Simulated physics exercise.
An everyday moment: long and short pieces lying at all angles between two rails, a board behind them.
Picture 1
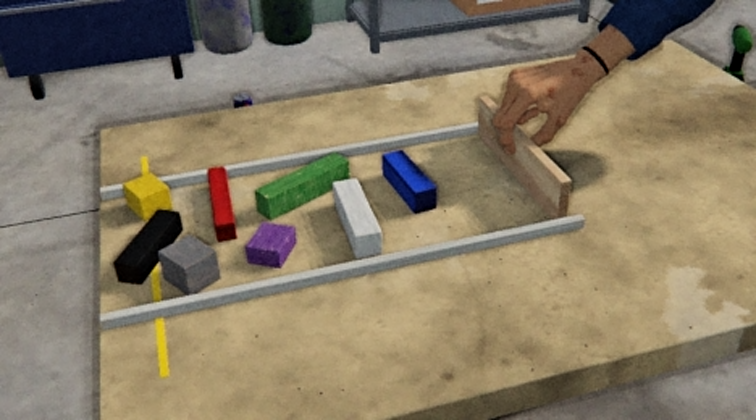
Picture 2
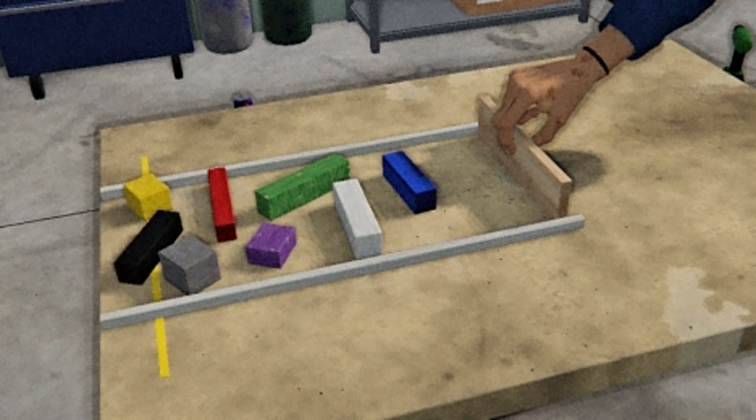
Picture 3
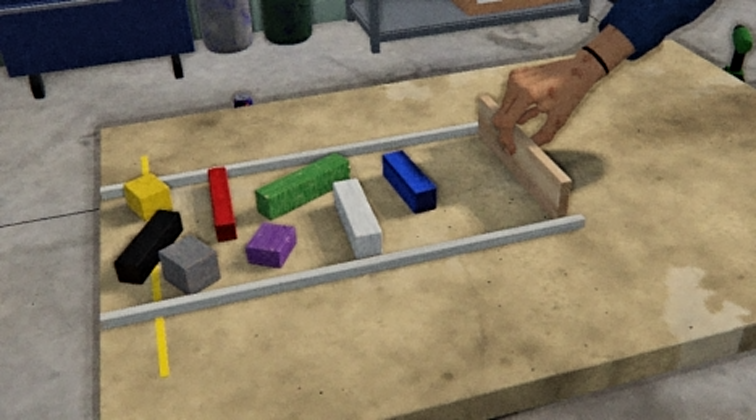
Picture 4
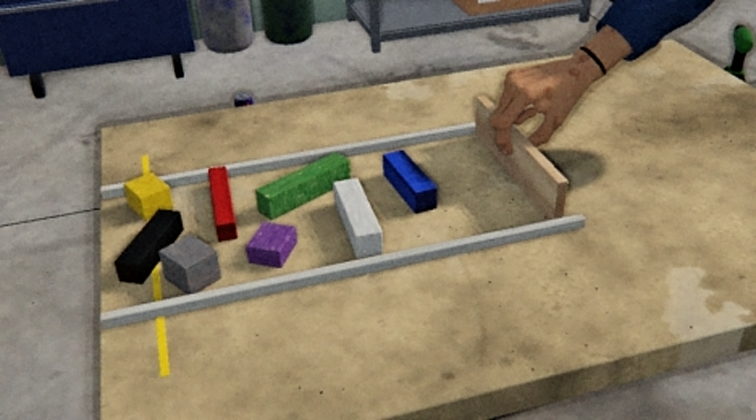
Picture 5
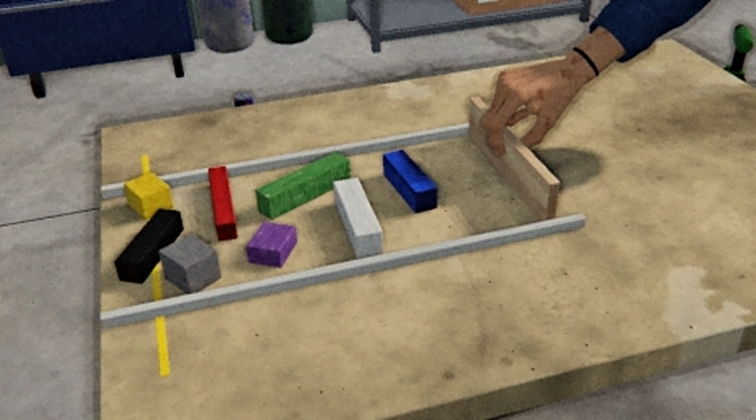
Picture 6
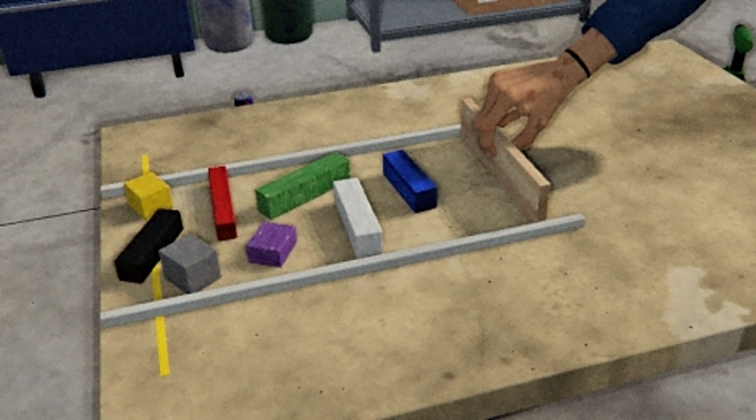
A hand in a dark blue sleeve grips an upright wooden board at the right end of two pale rails on a worn tabletop, seen from above at an angle in a workshop. Between the rails lie blue, white, green, purple and red pieces, with yellow, black and grey ones near yellow tape at left. The board stays nearly still, then slides slightly left, while the pieces and camera remain still.
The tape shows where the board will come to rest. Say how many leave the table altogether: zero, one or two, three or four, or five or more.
Outcome: The number that fall off is five or more.
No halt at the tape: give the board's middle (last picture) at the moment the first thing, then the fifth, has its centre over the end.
At (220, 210) for the first, at (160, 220) for the fifth.
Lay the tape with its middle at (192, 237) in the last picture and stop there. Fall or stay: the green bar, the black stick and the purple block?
The green bar holds on, the black stick goes over, the purple block stays on.
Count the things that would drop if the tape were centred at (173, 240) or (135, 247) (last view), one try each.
Try by try, 3 and 6.
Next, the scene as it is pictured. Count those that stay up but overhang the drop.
It comes to 1.
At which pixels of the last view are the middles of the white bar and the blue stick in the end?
The white bar stops around (118, 271); the blue stick around (137, 230).
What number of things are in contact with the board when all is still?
It touches 2.
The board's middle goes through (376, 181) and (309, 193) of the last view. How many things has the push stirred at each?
First 3, then 5.
Soon after, none off yet; black stick at rest near (151, 245); yellow block at rest near (148, 196); grey block at rest near (190, 264).
After that, none off yet; black stick displaced a little near (99, 250); yellow block displaced about its own width near (122, 196); grey block displaced about its own width near (124, 284).
In the end, the number that fall off is five or more; gone, green bar, purple block, red stick, grey block, yellow block and black stick.
